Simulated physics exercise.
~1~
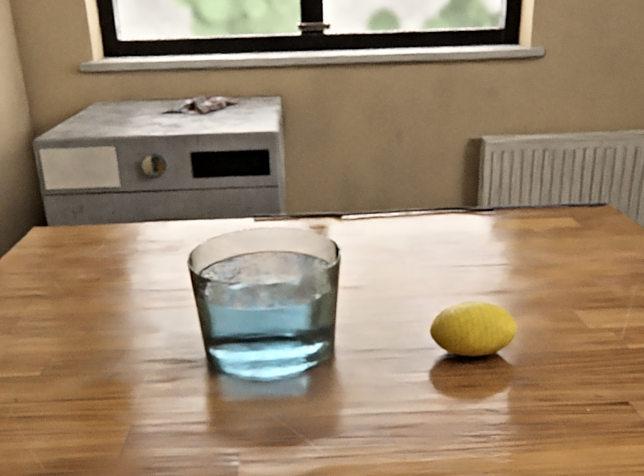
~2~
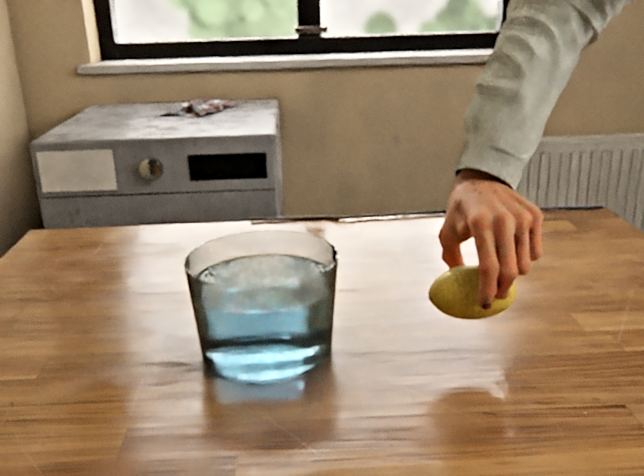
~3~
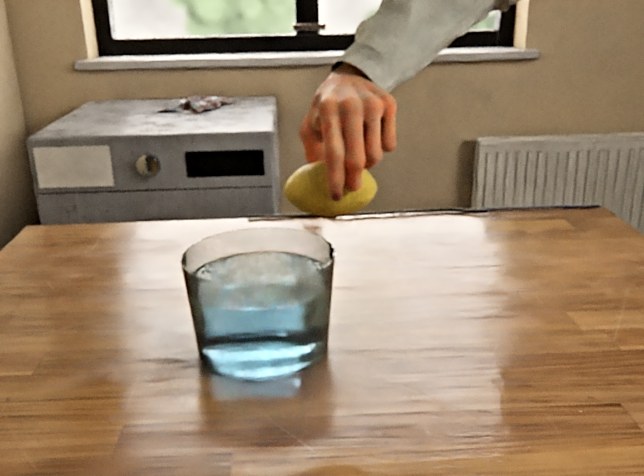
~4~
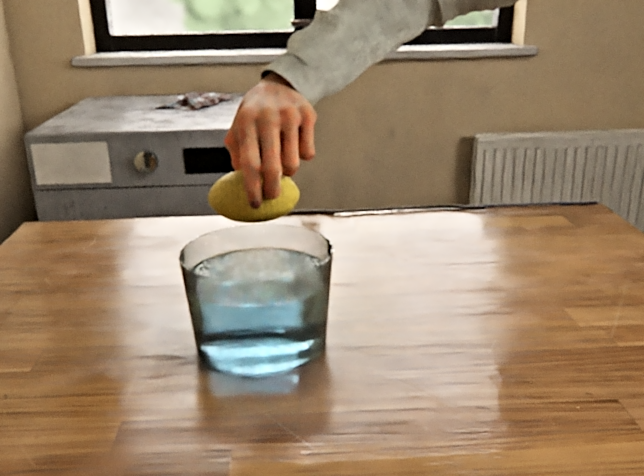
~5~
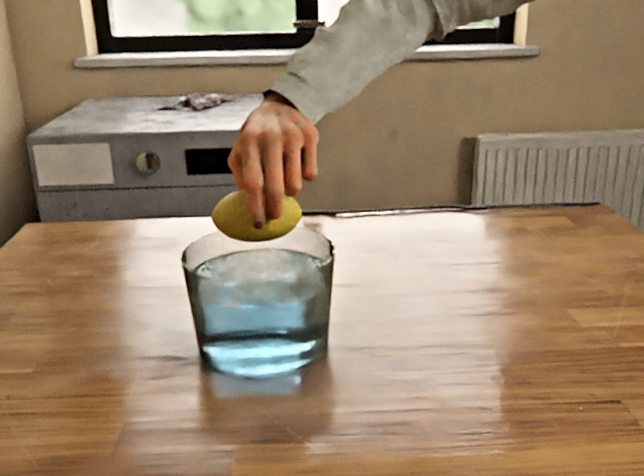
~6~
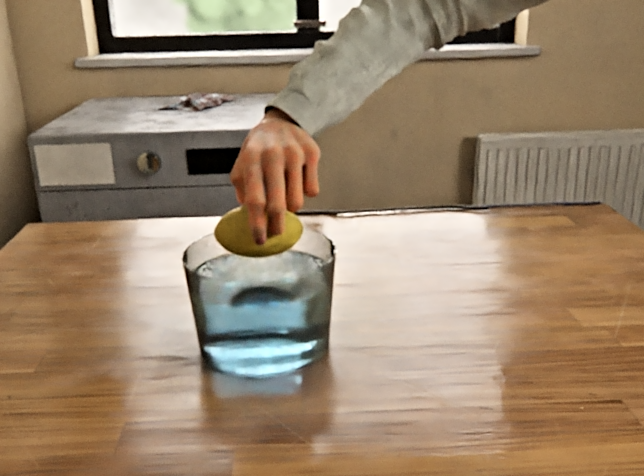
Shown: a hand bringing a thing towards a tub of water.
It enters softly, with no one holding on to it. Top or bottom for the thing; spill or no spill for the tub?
In order: The water stays afloat; the tub does not spill.
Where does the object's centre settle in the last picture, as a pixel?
Its centre settles around (262, 284).
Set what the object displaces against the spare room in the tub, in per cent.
Estimated share: Near 30 %.
A moment on, the lemon enters the water; the tub is about three quarters full.
Further on, the lemon comes up again; the tub is about three quarters full.
When it is over, the lemon is afloat; the tub is about three quarters full; none went over.
